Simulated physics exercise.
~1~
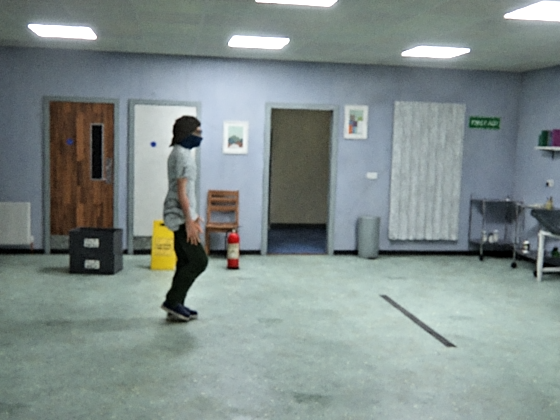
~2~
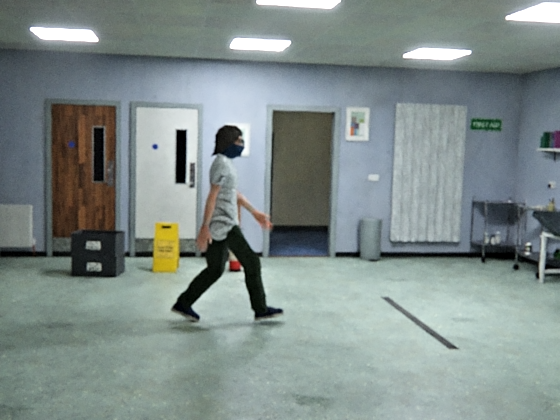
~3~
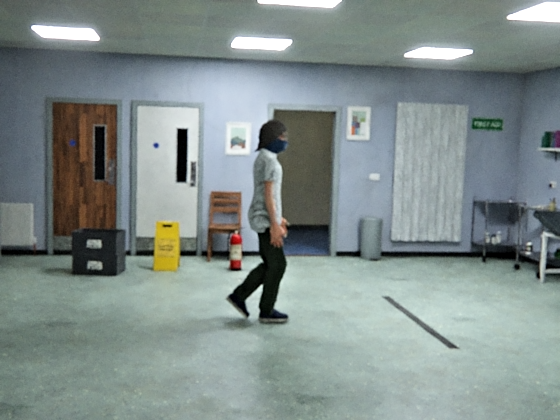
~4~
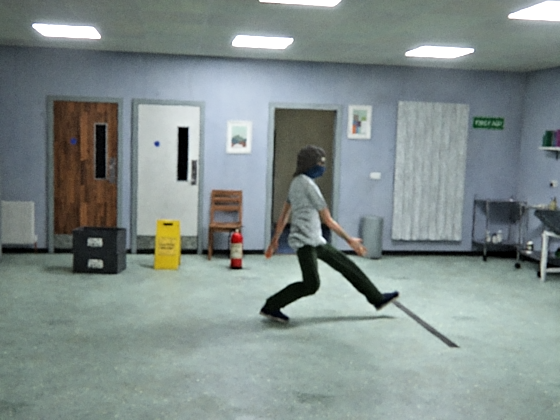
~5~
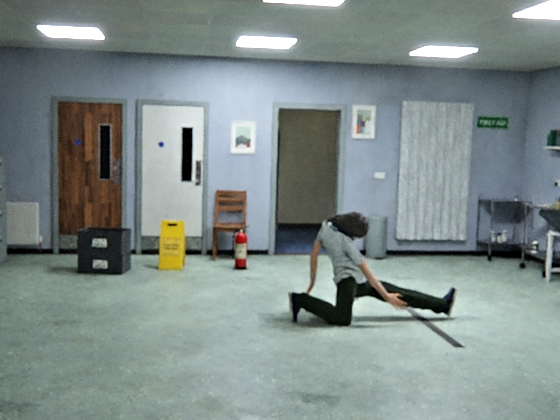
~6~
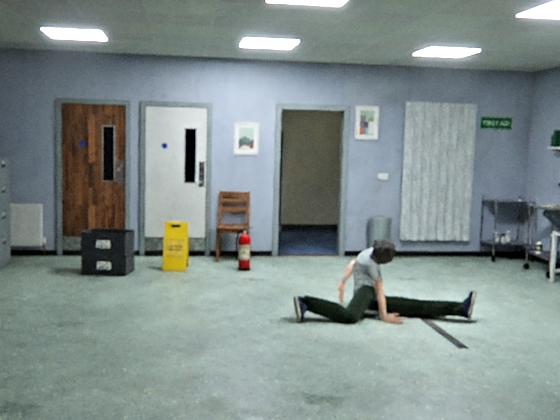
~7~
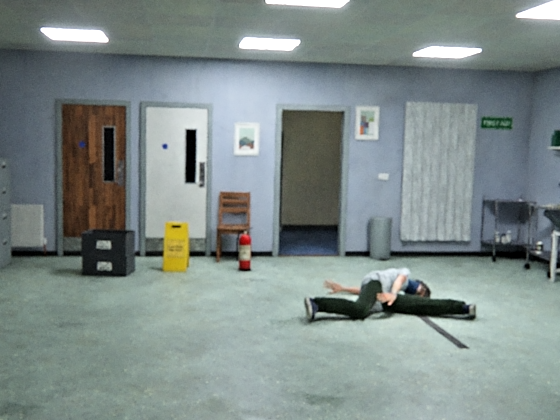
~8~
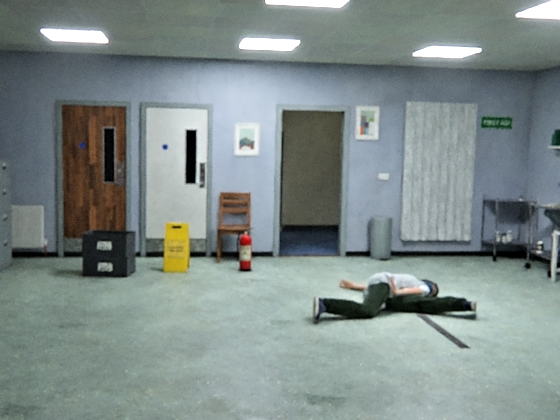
A person in a dark face covering walked right across a large room toward a black strip on the floor, slid forward into a wide split, then folded down and ended lying low with their head just past the strip.
